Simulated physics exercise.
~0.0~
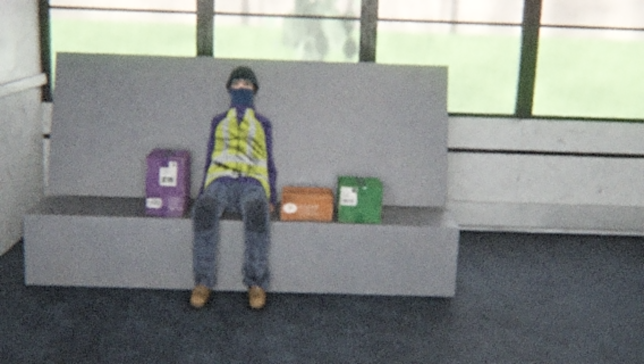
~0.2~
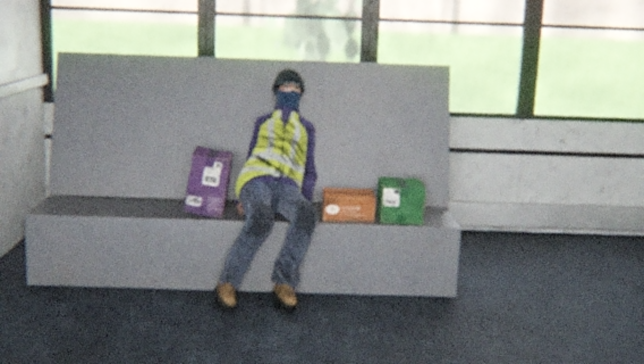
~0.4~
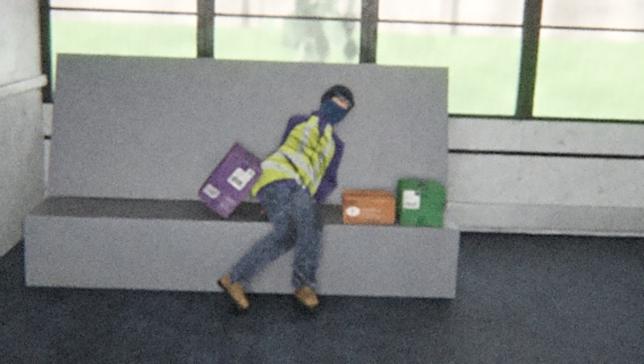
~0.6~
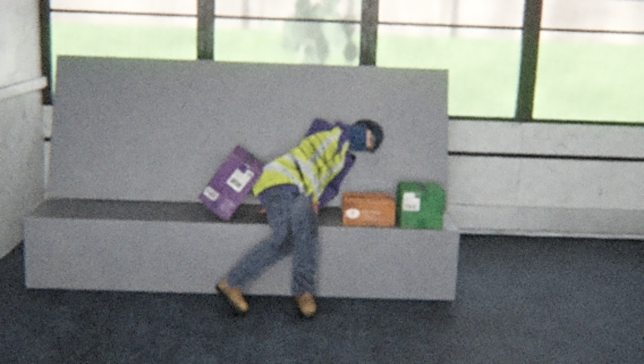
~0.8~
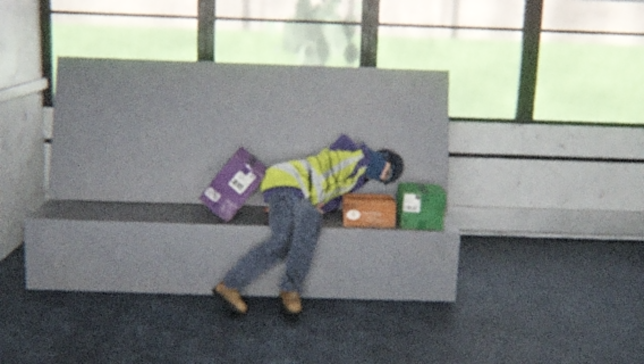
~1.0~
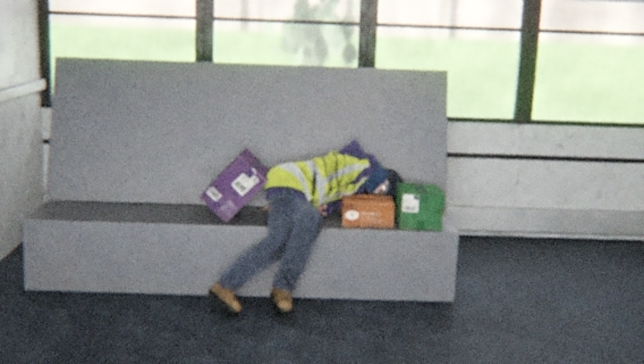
On a grey bench beneath windows, a seated figure in a yellow vest slides right along with a purple pack, an orange carton and a green holdall; the pack tips against the figure, who slumps sideways over the carton, everything staying on the bench.
